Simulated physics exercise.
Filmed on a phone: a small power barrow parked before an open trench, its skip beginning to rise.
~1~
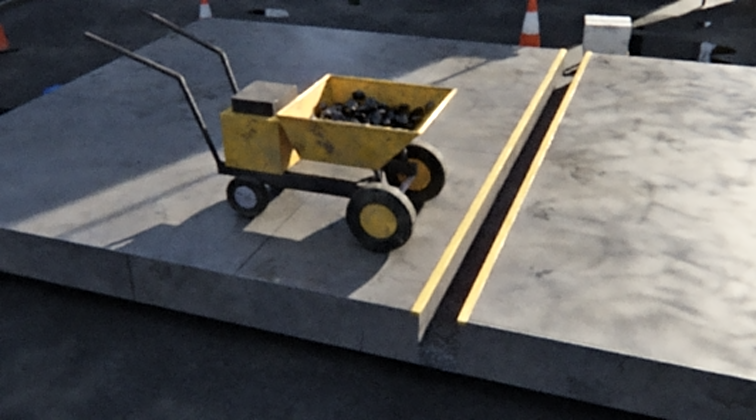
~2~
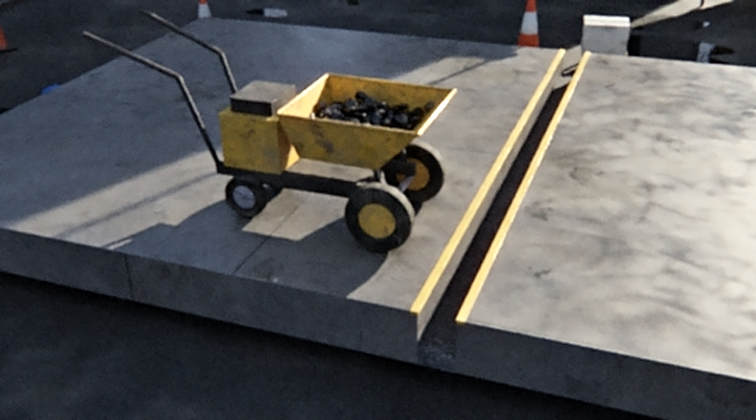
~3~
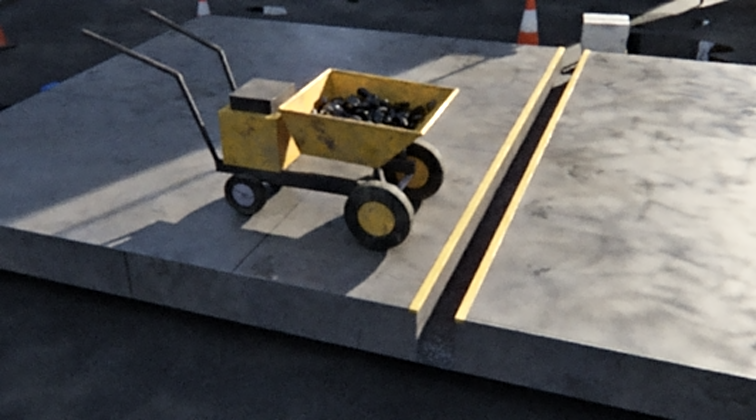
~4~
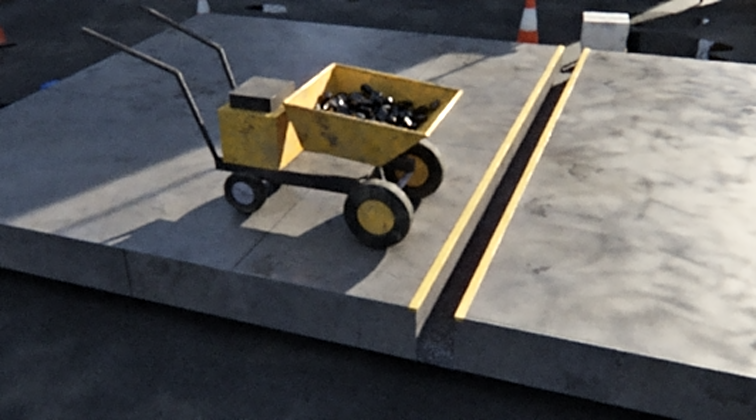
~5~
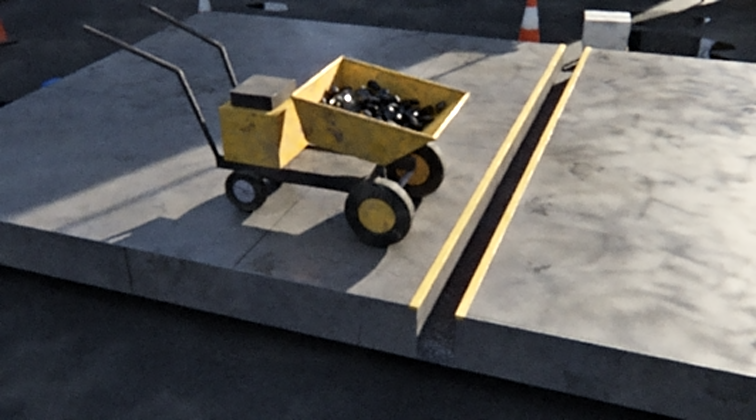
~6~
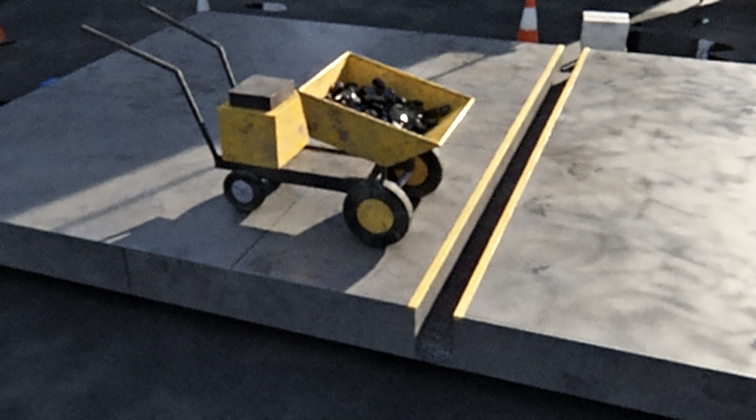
The video shows a small yellow power barrow loaded with black lumps, standing still on a concrete slab beside a narrow yellow-edged trench, as its skip starts level and then tilts slightly forward to the right.
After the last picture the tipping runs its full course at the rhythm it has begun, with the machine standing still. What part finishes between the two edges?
The trench ends with only the smaller part of it.
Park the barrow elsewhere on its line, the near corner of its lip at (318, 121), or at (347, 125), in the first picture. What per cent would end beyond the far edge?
First some 0, then 0 per cent.
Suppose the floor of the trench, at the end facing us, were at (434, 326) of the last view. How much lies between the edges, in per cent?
It comes to 0 per cent or so.
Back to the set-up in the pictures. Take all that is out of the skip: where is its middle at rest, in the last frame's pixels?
Near (528, 237).
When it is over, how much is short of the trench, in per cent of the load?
Near 0 %.
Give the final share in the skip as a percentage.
Some 30 per cent.
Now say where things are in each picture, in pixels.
In the first frame, lip of the skip at (418, 134), level; top of the load at (360, 118), lumps of coal; first edge of the trench at (432, 282); far edge at (476, 290), the trench under half as wide as the skip, and about as deep as wide.
In the second frame, lip of the skip at (418, 135), level; top of the load at (360, 118).
In the third frame, lip of the skip at (421, 135), tipped barely; top of the load at (362, 115).
In the fourth frame, lip of the skip at (425, 136), tipped a little; top of the load at (353, 113).
In the fifth frame, lip of the skip at (433, 139), tipped a little; top of the load at (363, 102).
In the sixth frame, lip of the skip at (439, 145), tipped a little; top of the load at (358, 106); first edge of the trench at (429, 277); far edge at (473, 286).
Soon after the last picture, skip tipped steeply; all in the skip.
A little later, skip tipped right over; most in the skip; about a quarter beyond it; a stray few falling.
Later still, skip tipped right over; about a third in the skip; a stray few in or heaped over the trench; about two thirds beyond it.
At rest, skip tipped right over; about a quarter in the skip; a stray few in or heaped over the trench; about two thirds beyond it.
